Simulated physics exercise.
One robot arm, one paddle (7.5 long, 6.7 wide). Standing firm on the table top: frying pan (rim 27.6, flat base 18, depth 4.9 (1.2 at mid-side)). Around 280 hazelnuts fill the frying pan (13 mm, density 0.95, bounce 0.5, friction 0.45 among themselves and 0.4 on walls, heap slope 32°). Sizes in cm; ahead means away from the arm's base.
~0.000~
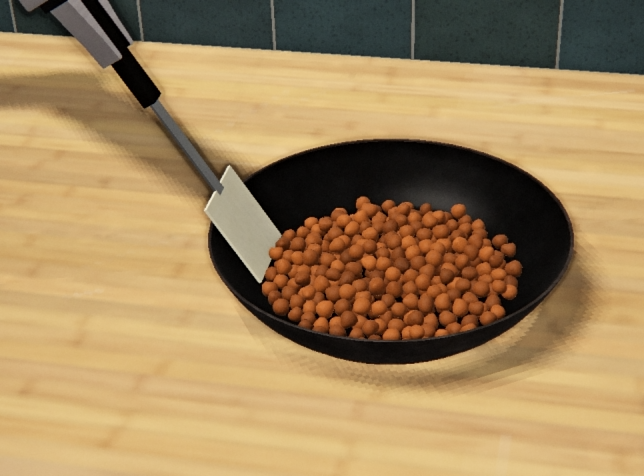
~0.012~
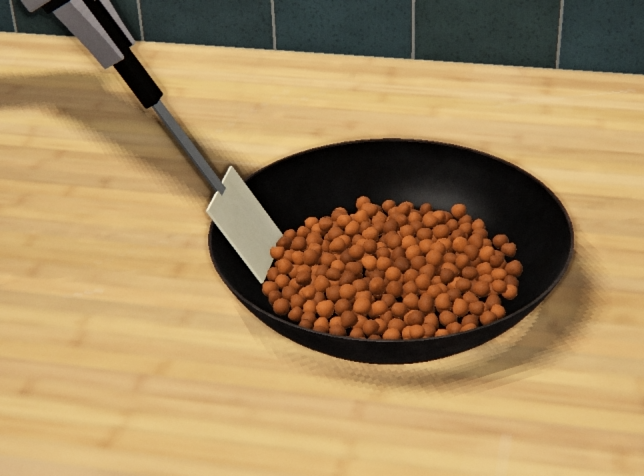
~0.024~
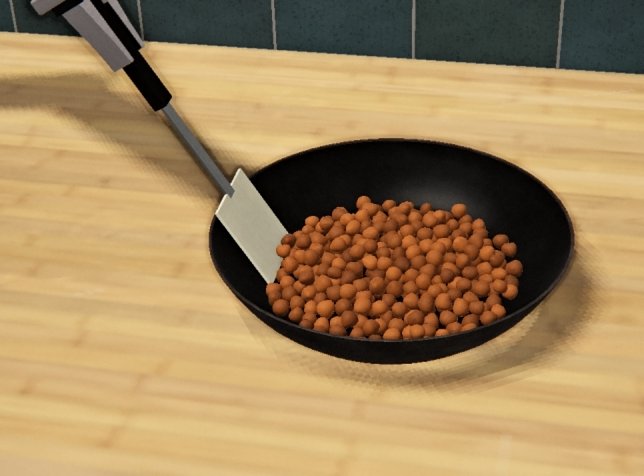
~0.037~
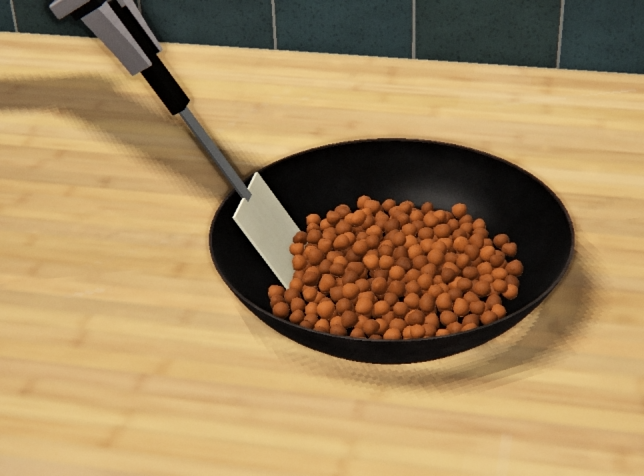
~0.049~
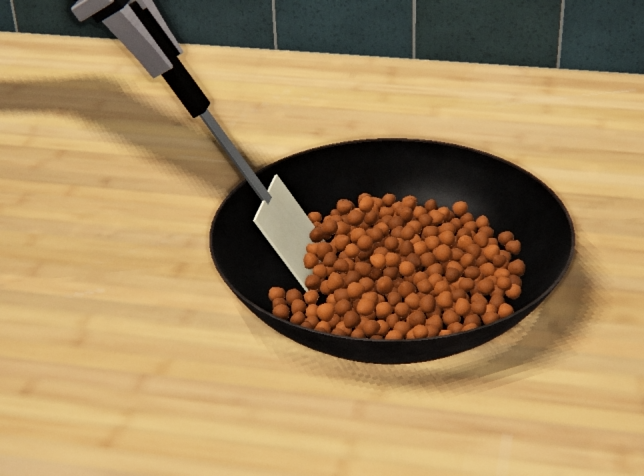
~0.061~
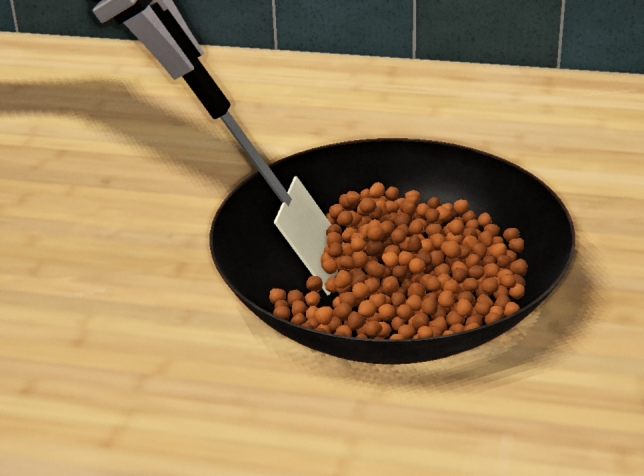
In this clip, a robot arm holds a flat paddle at the left side of a black frying pan of hazelnuts, then slides it rightward through the pan, pushing the nearby nuts into a higher heap beside the blade.
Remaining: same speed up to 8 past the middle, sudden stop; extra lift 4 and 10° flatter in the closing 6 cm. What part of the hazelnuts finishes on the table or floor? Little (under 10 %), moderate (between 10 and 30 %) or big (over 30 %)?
A moderate share, between 10 and 30 %, ends on the table or floor.
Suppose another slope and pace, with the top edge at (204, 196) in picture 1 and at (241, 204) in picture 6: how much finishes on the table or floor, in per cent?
About 5 per cent.
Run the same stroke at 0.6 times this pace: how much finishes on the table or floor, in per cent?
About 10 per cent.
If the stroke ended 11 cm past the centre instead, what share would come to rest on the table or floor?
In that case some 25 per cent.
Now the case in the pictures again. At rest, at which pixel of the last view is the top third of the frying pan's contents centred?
Near (500, 255).
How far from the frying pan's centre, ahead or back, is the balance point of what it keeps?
About 4.5 cm ahead.
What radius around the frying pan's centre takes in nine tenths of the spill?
Roughly 100 cm.
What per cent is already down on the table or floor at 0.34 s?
About 10 per cent.
By 0.09 s, sloping 58°, highest piece 7 above the table; 278 in the frying pan.
By 0.12 s, sloping 56°, highest piece 8 above the table; 278 in the frying pan.
By 0.34 s, sloping 48°, highest piece 7 above the table; 239 in the frying pan, 25 on the table or floor, 14 on the blade or in flight.
By 1.39 s, sloping 48°, highest piece 4 above the table; 239 in the frying pan, 39 on the table or floor.
Final count, 239 in the frying pan, 39 on the table or floor. That is 14 % on the table or floor.
